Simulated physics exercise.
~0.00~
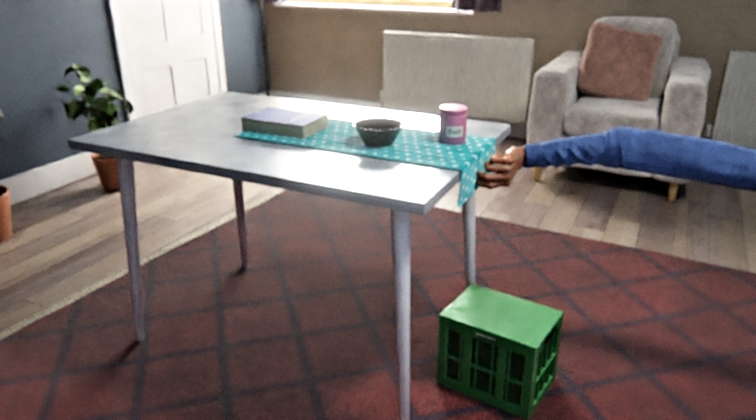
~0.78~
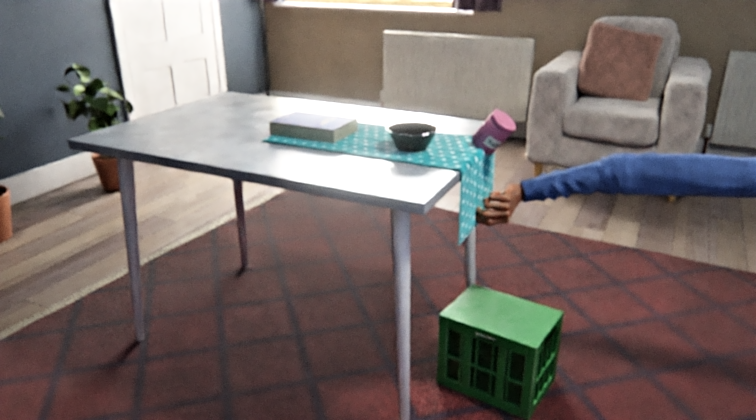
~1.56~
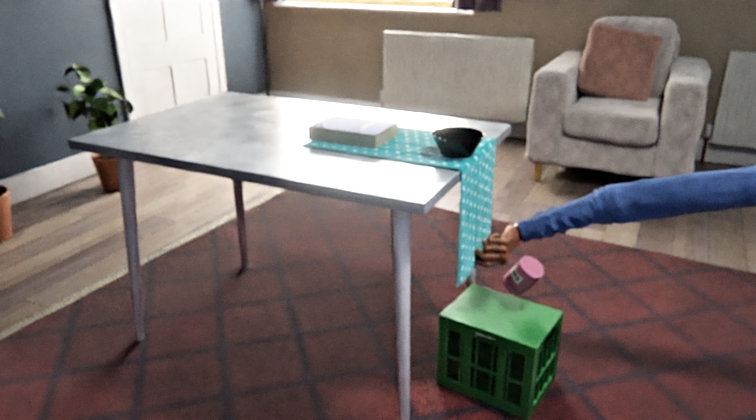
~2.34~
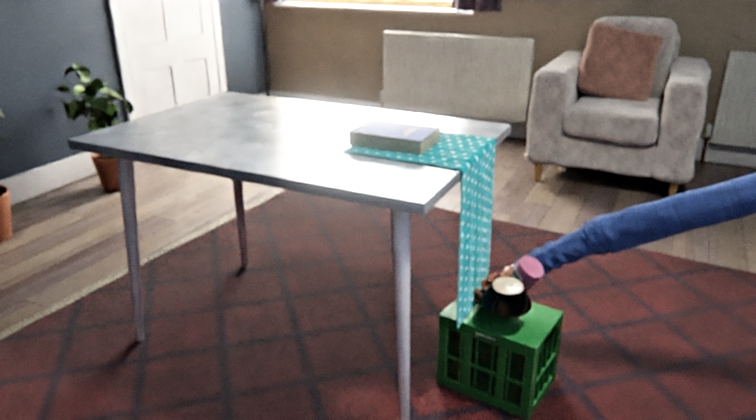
An arm in a blue sleeve reaches in from the right toward a grey table in a living room, seen from a still, slightly raised view, with a pale armchair behind. A turquoise runner on the table holds a blue book at left, a black bowl and a pink jar near the right end, above a green crate on a red rug. The hand draws the hem steadily down, carrying everything right. The jar tips over the edge and drops toward the crate, then the bowl follows. Finally the hem reaches the crate, bowl and jar are down by the hand, and the book remains on the table.
